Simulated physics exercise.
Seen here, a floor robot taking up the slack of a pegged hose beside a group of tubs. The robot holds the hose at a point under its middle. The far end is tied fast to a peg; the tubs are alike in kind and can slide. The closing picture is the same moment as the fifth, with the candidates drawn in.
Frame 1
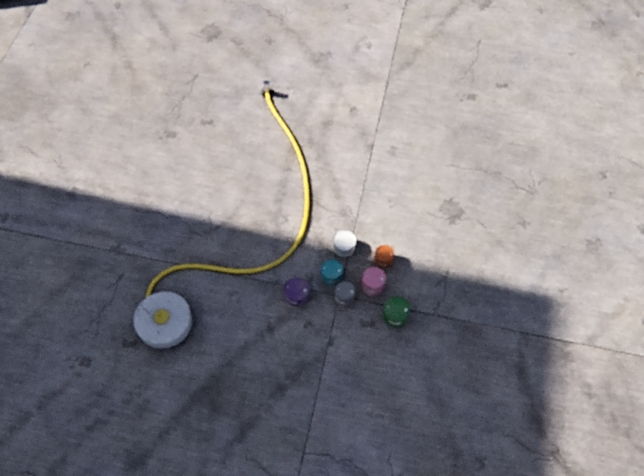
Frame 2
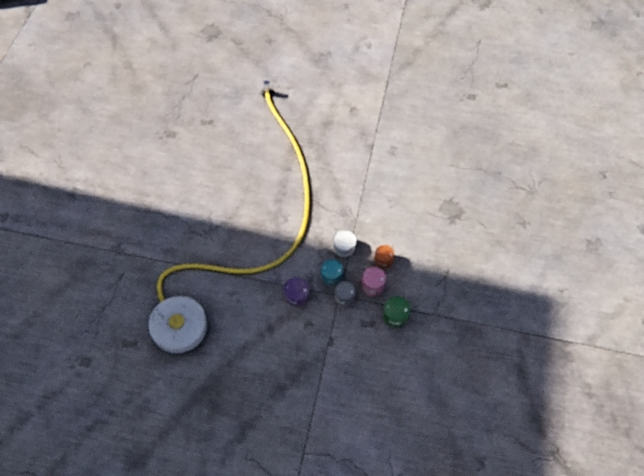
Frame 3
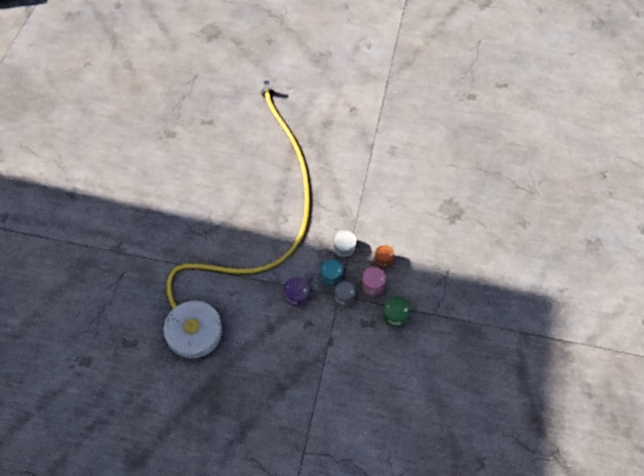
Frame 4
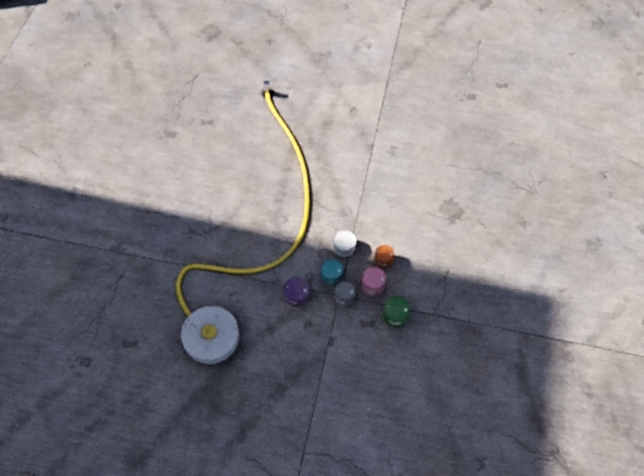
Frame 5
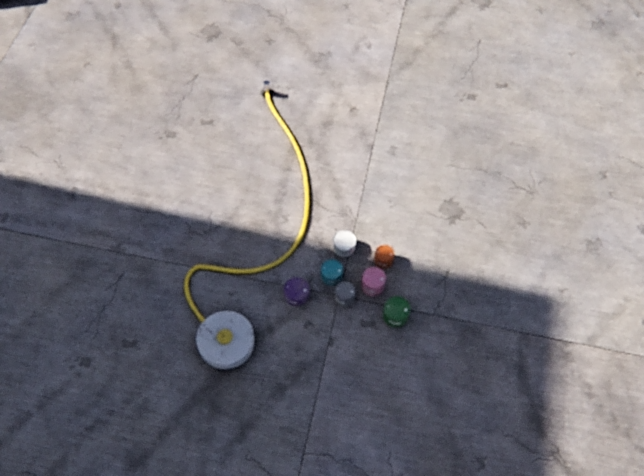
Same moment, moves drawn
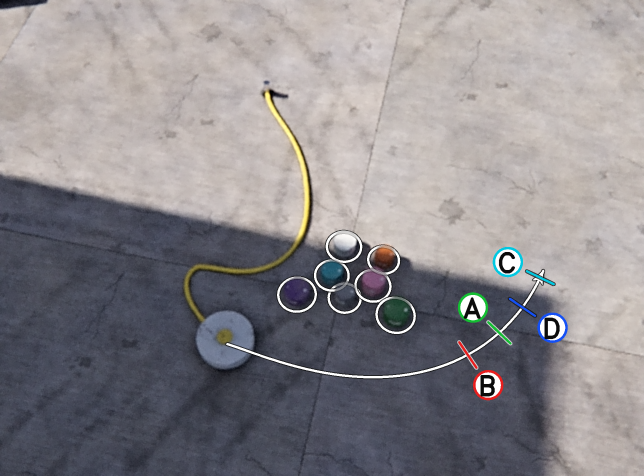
On a paved floor, a round white robot holding a pegged yellow hose slides slowly rightward and slightly down, seven tubs staying still.
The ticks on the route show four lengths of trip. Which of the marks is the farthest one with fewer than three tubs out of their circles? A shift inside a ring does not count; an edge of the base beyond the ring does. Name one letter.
Stop at B.
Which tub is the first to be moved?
The purple one.
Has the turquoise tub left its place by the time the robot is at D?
By then, yes.
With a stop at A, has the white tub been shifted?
No.
On the copy, A at (499, 333); B at (468, 355); C at (540, 278); D at (522, 307); the route from (227, 344) via (419, 373) to (543, 271).
On B. First, robot (308, 366).
Then, robot (399, 373).
Finally, robot (470, 351); turquoise tub (338, 269); purple tub (318, 280); two over the rings.
By contrast, A has four over the rings; C has seven over the rings; D has six over the rings.
